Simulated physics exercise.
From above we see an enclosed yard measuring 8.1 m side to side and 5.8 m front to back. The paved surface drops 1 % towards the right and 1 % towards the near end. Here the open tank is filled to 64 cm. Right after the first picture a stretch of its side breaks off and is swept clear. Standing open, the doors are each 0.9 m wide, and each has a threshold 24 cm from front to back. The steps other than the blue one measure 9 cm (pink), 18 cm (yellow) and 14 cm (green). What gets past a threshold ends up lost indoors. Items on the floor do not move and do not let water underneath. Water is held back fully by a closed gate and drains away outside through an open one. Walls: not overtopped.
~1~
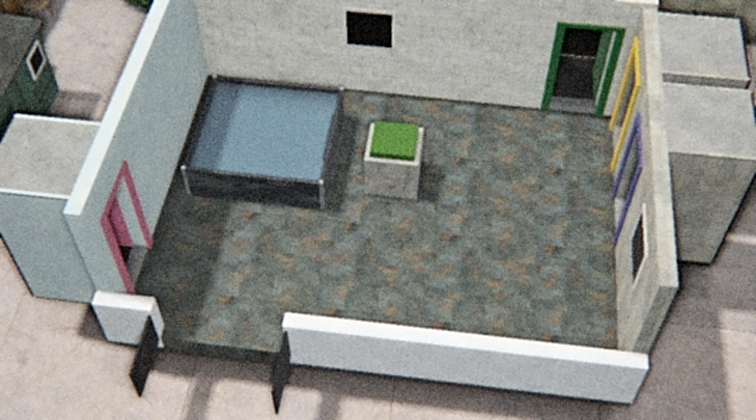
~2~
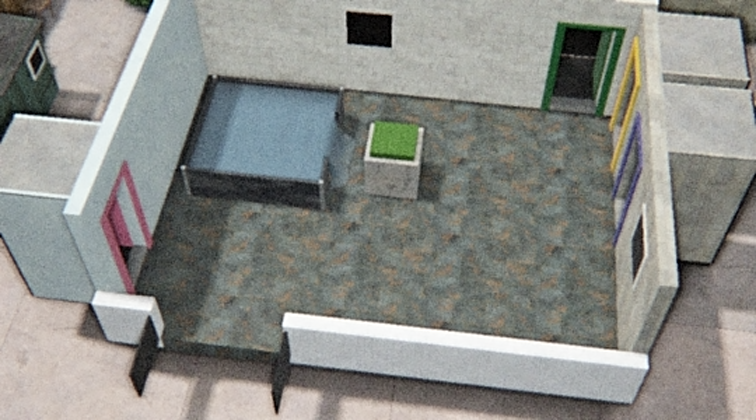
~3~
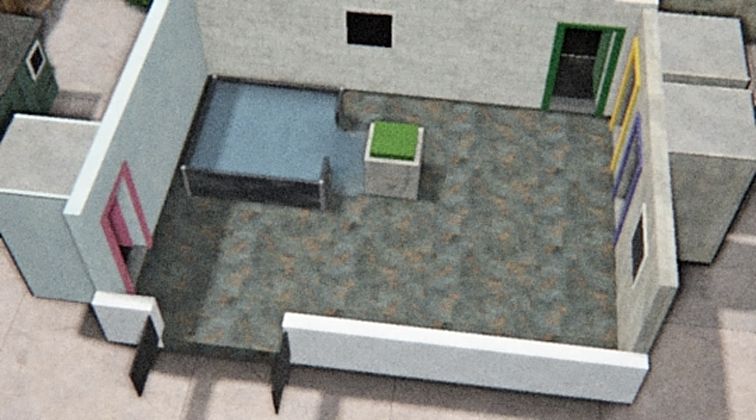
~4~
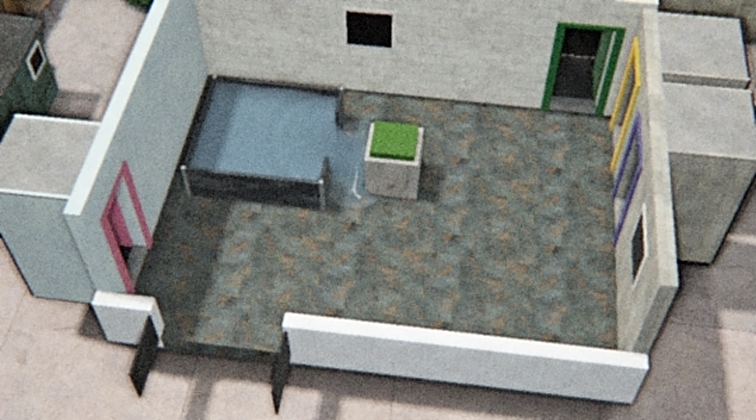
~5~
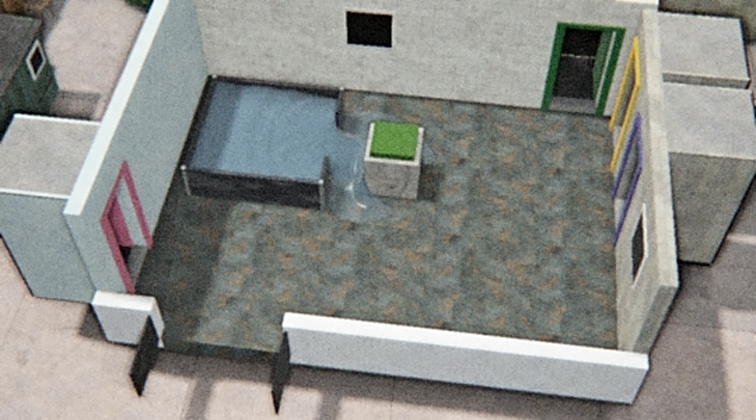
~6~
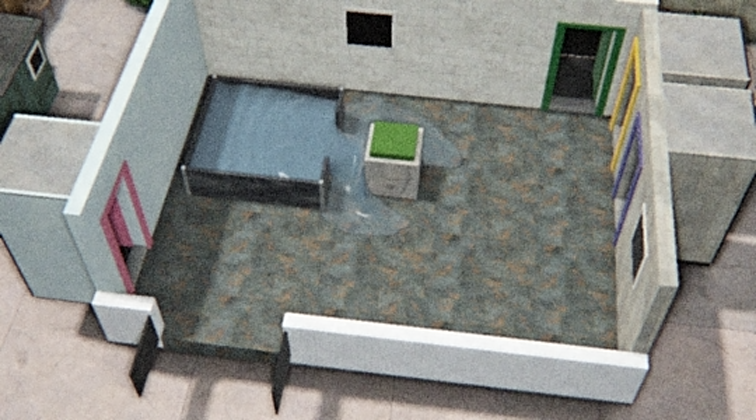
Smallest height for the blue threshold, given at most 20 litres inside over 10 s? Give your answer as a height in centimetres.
About 6.5 cm.
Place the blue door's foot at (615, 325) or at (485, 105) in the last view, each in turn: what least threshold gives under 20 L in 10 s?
13.5 and 9.0 cm.
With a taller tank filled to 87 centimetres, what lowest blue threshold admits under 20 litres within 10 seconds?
8.5 cm.
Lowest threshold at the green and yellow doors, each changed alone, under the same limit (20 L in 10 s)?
About 12.0 cm at green and about 22 cm at yellow.
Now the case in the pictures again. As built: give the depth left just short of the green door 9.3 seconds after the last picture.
Lab note: Depth approx. 8.5 cm.
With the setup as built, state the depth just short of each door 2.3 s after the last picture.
Centimetres: Pink = 0, yellow = 27, green = 7, blue = 0.
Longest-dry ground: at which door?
The pink one comes last.
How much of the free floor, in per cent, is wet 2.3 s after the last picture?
Roughly 60 percent of the floor is wet.
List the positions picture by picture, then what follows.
The open tank at (266, 130) is whole and still, 64 cm deep; the blue door at (626, 185) is dry, in the first picture.
The gap is at (331, 151), the front 0.3 m out at (343, 184); the back of the open tank holds 64 cm, in the second picture.
Water pours out at (331, 153) and has run 0.8 m, to a hidden place; about 12 cm deep outside, 64 cm at the back, in the third picture.
The gap is at (331, 153), the front 1.3 m out at a hidden place; the back of the open tank holds 64 cm, in the fourth picture.
The front is at (431, 158), 1.8 m from the gap at (331, 153); 2.4 m2 of floor is wet, 64 cm left at the back, in the fifth picture.
Water pours out at (331, 153) and has run 2.3 m, to (456, 163); about 4 cm deep outside, 60 cm at the back; 3.1 m in a straight line remain to the blue door at (626, 185), in the sixth picture.
Then, 0.7 s after the last picture water covers 25 % of the floor, deepest (54 cm) near (362, 168); it has not reached the blue door.
Then, 2.3 s after the last picture water covers 60 % of the floor, deepest (34 cm) near (362, 168); it has not reached the blue door.
Then, 9.3 s after the last picture water covers 90 % of the floor, deepest (16 cm) near (608, 379); 7 cm at the blue door, 3 litres in over its 9 cm threshold.
At the blue door as built, the water peaked near 10 cm, 5.9 s after the last picture.
With a threshold of 5 cm, 35 litres would have come in within the 10 s; with 7 cm, 14 litres. So under 20 litres takes about 6.5 cm.
